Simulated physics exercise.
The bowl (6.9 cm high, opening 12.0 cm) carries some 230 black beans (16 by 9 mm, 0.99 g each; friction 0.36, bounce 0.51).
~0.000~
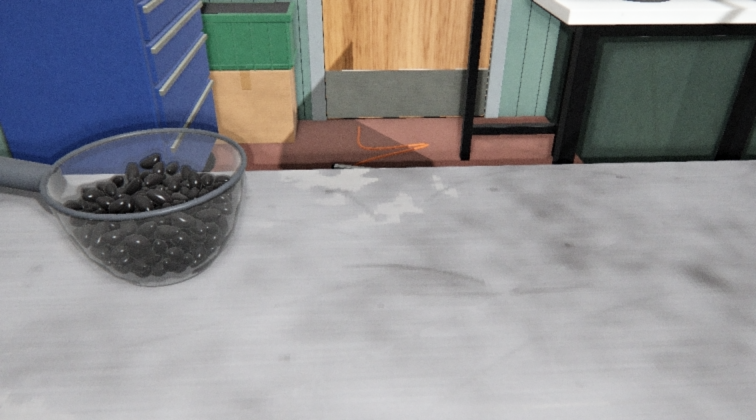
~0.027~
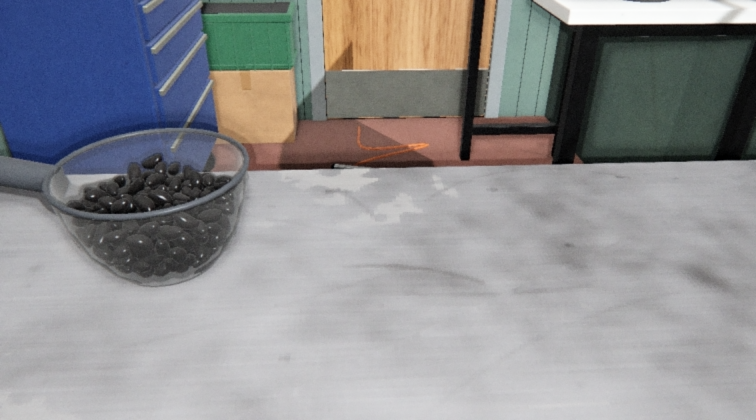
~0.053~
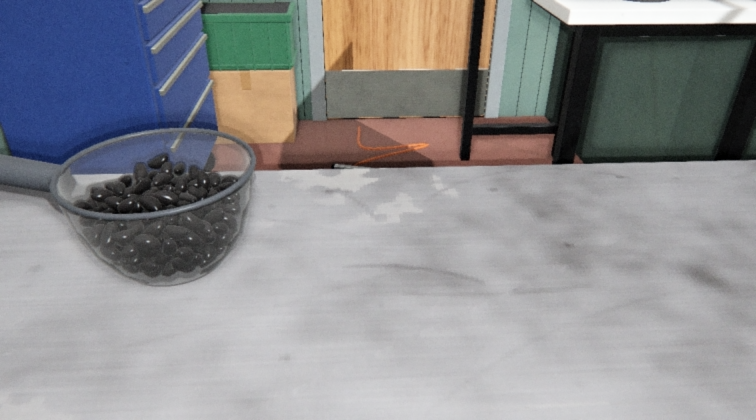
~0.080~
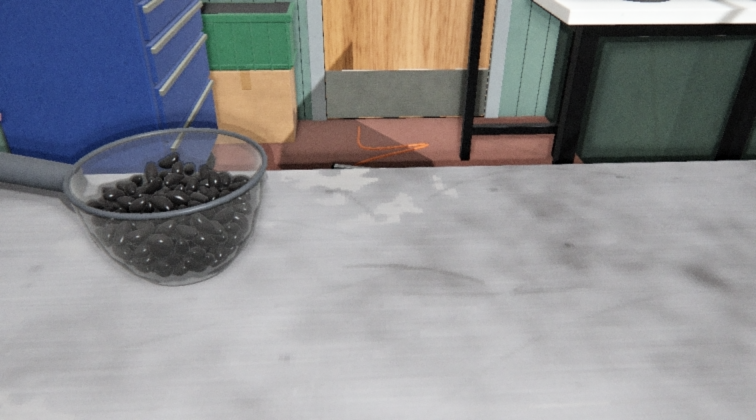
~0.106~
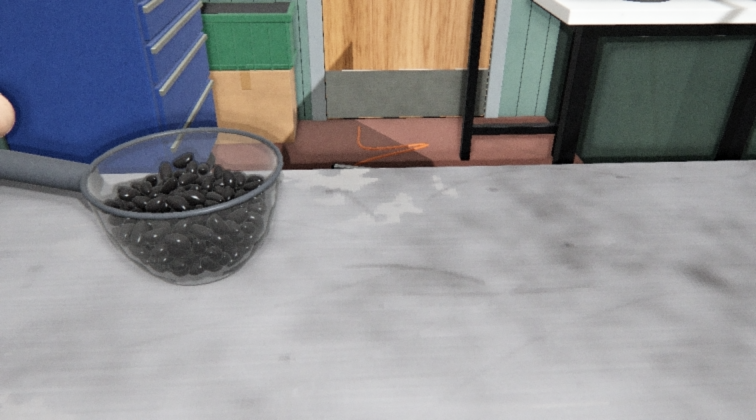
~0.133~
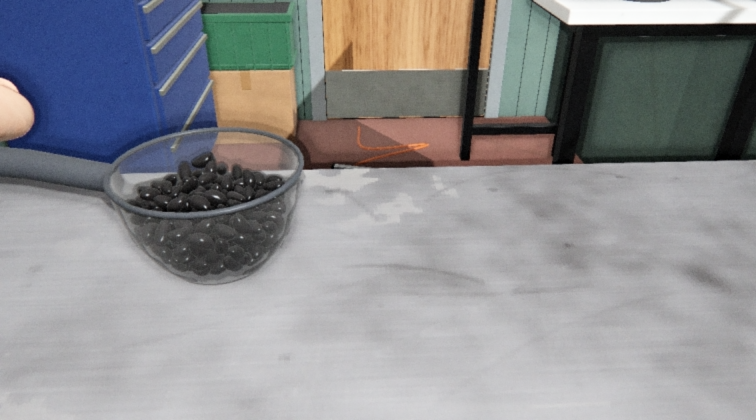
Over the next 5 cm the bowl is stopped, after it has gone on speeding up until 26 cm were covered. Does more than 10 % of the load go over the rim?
No.
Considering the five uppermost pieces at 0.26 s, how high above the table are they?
My guess is near 19 centimetres up.
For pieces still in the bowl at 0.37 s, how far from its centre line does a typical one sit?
Distance: Near 3.0 cm.
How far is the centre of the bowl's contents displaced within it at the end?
The shift is about 1.0 cm.
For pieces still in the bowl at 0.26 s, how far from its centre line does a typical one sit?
Roughly 3.0 centimetres.
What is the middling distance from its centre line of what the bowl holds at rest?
3.0 cm or so.
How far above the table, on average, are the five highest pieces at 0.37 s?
They are about 19 cm above the table.
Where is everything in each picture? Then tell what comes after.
Bowl at (162, 227); tilt 0 degrees; moved 0.0 cm; leading edge at (243, 166); top of the load at (187, 176), in the first picture.
Bowl at (164, 227); tilt 0 degrees; moved 0.2 cm; leading edge at (245, 166); top of the load at (189, 176), in the second picture.
Bowl at (170, 227); tilt 0 degrees; moved 0.6 cm; leading edge at (252, 166); top of the load at (195, 175), in the third picture.
Bowl at (182, 227); tilt 0 degrees; moved 1.3 cm; leading edge at (264, 165); top of the load at (205, 175), in the fourth picture.
Bowl at (197, 228); tilt 0 degrees; moved 2.4 cm; leading edge at (279, 165); top of the load at (219, 175), in the fifth picture.
Bowl at (217, 228); tilt 0 degrees; moved 3.7 cm; leading edge at (300, 165); top of the load at (238, 175). Its speed is now 0.57 m/s, in the sixth picture.
Then, at 0.26 s, tilt 0 degrees; bowl 100 %; middle of all pieces near (368, 215).
Then, at 0.37 s, tilt 0 degrees; bowl 100 %; middle of all pieces near (569, 210).
After 0.47 s, tilt 0 degrees; bowl 100 %; middle of all pieces near (613, 204).
After 0.56 s, tilt 0 degrees; bowl 100 %; middle of all pieces near (610, 207).
By 1.0 s all is still; bowl 100 %.
